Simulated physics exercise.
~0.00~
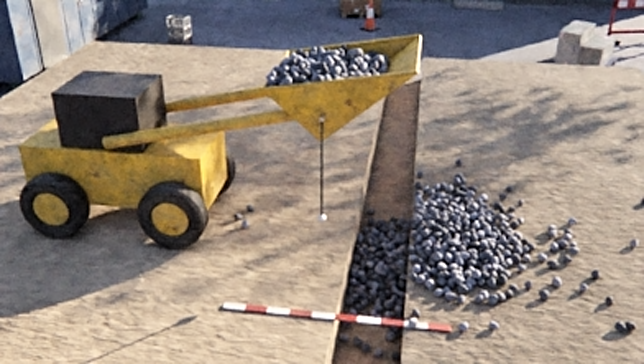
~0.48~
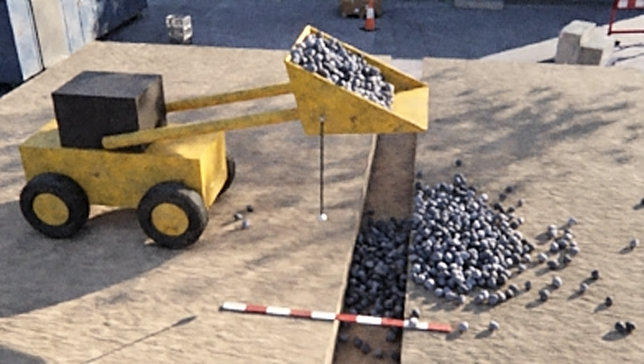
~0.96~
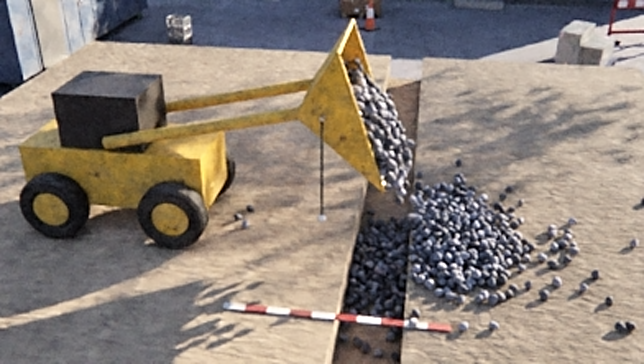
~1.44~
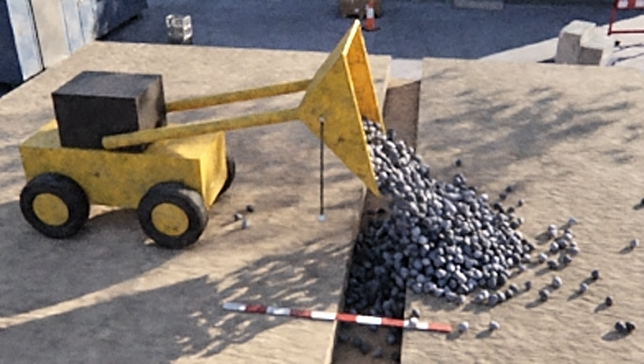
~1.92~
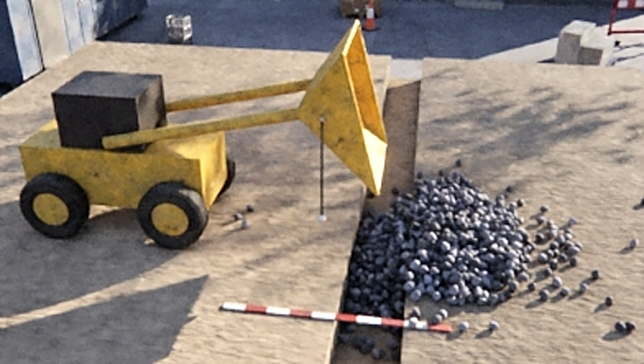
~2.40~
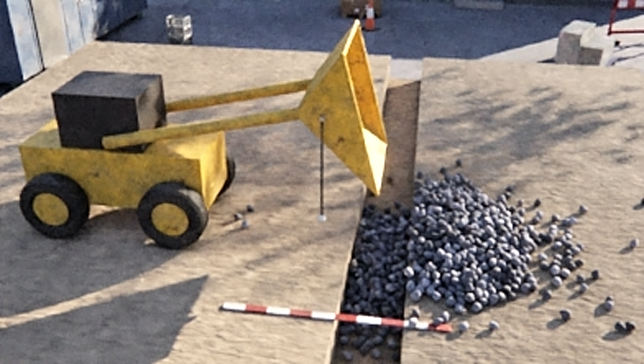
A yellow toy-like loader tipped its raised bucket forward and poured a load of grey stones over the trench in front of it, some filling the trench and more spreading onto the pile beyond, until the bucket hung empty and still.
